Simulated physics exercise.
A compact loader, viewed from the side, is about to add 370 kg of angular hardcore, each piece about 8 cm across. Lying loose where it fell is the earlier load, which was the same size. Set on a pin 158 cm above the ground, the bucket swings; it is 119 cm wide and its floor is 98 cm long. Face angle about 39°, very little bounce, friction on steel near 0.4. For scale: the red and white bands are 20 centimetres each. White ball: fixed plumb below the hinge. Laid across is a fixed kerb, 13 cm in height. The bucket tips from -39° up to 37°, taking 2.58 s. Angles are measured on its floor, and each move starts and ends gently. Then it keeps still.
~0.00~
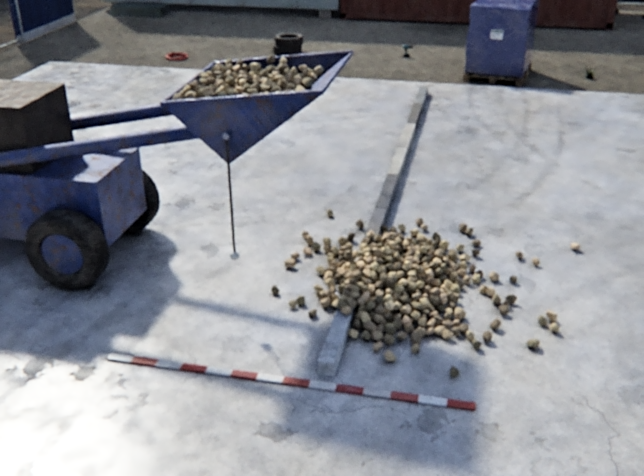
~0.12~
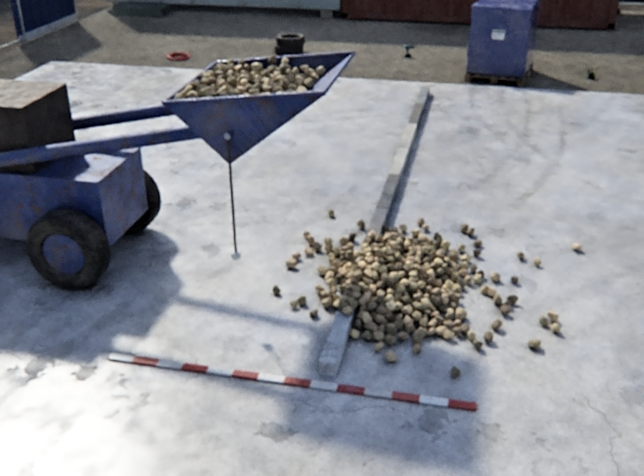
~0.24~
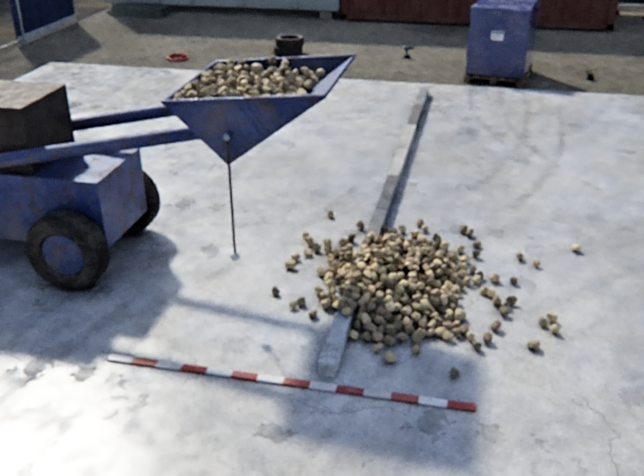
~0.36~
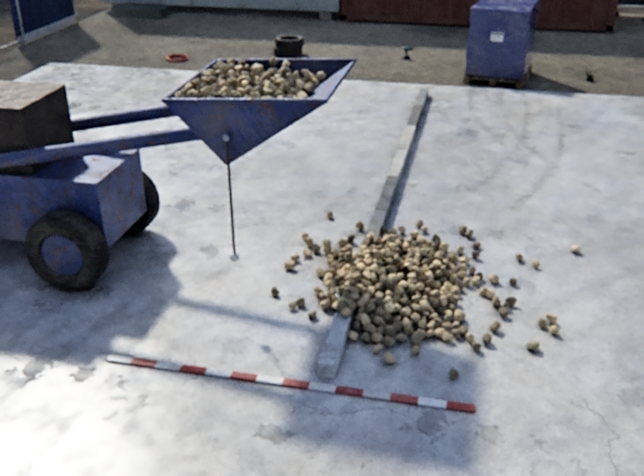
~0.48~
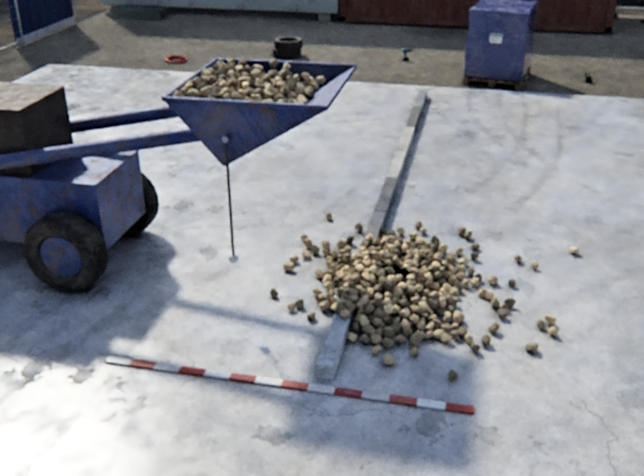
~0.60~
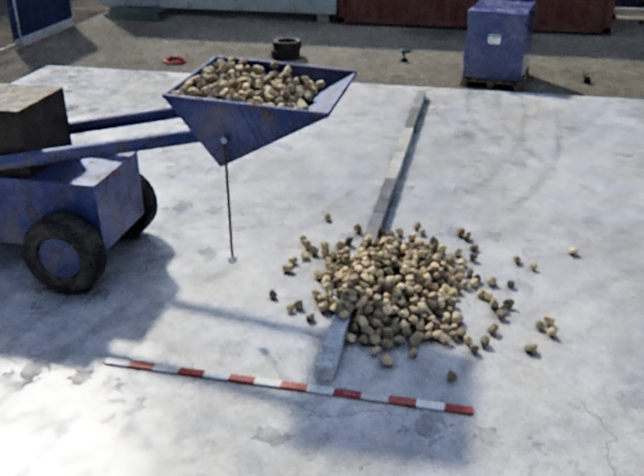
A blue loader's bucket, heaped with pale brown stones, tilted slightly as its front edge dipped and the stones shifted a little, while a loose pile lay still across the kerb to the right.
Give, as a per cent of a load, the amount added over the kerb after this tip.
Close to 54 parts in a hundred.
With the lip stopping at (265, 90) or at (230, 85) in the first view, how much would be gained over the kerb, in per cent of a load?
First place about 5 %, second about 0 %.
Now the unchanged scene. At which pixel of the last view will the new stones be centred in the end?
Roughly at (366, 272) in the last picture.
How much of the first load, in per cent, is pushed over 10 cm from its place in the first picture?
About 5 %.
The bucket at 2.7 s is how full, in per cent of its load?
About 30 percent.
After 1.9 s the floor is at 25°; in per cent of one load, 100 in the bucket, 16 on this side of the kerb, 84 over the kerb; the foremost stones are at (538, 295).
After 2.7 s the floor is at 37°; in per cent of one load, 31 in the bucket, 69 on this side of the kerb, 100 over the kerb; the foremost stones are at (538, 295).
After 3.0 s the floor is at 37°; in per cent of one load, 3 in the bucket, 70 on this side of the kerb, 126 over the kerb; the foremost stones are at (538, 295).
After 5.8 s the floor is at 37°; in per cent of one load, 0 in the bucket, 61 on this side of the kerb, 139 over the kerb; the foremost stones are at (540, 297). Net gain over the kerb, 54.
